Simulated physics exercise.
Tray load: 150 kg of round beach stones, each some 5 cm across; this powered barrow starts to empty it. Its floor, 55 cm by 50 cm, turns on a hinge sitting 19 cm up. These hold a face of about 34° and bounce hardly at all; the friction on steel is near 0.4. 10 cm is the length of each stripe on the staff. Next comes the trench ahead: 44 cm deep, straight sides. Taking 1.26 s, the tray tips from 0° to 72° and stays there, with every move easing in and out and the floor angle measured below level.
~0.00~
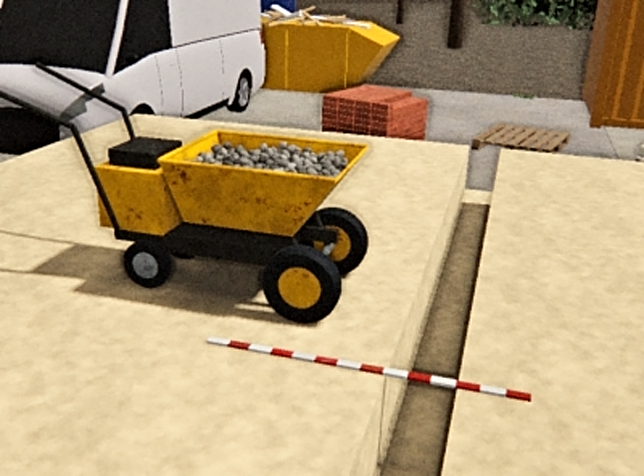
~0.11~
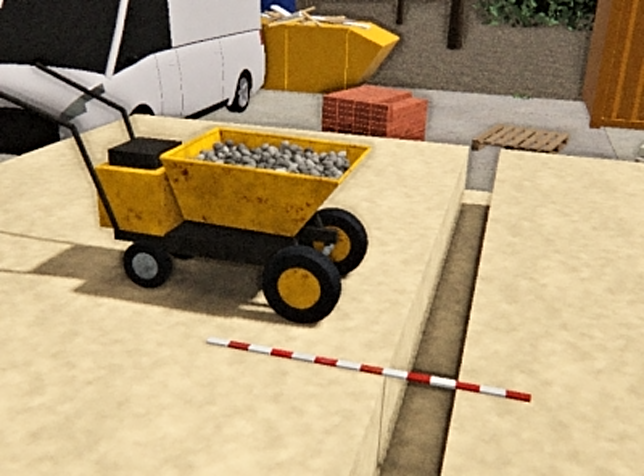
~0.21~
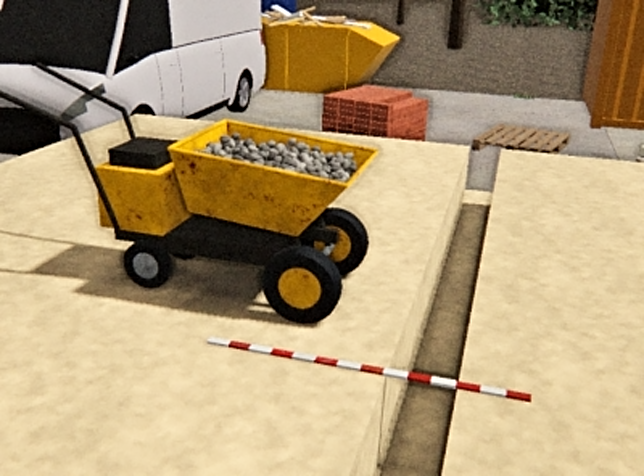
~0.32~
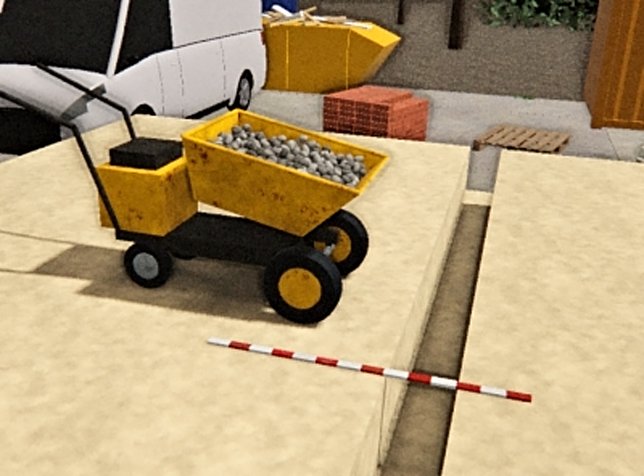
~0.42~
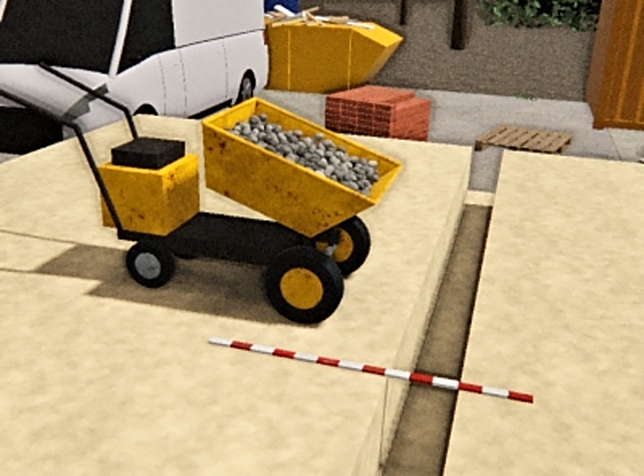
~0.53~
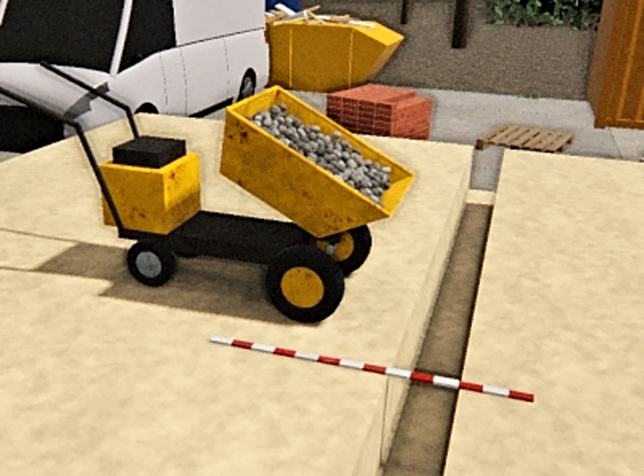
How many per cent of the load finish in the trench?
About 56 per cent.
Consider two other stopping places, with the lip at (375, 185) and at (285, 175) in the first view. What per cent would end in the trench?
First spot about 20, second spot about 95 per cent.
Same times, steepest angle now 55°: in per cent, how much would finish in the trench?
About 45%.
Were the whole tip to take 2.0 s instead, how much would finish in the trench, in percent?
Roughly 65% would finish there.
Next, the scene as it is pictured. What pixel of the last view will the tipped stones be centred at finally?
Around (462, 368).
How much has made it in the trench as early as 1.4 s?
By that point it's something like 25 in a hundred.
After 0.9 s the floor is at 60°; 100 % in the tray; the foremost stones are at (436, 255).
After 1.4 s the floor is at 72°; 50 % in the tray, 24 % in the trench, 26 % past the trench; the foremost stones are at (554, 336).
After 1.7 s the floor is at 72°; 19 % in the tray, 37 % in the trench, 44 % past the trench; the foremost stones are past the picture's edge.
After 3.7 s the floor is at 72°; 0 % in the tray, 56 % in the trench, 44 % past the trench; the foremost stones are past the picture's edge.
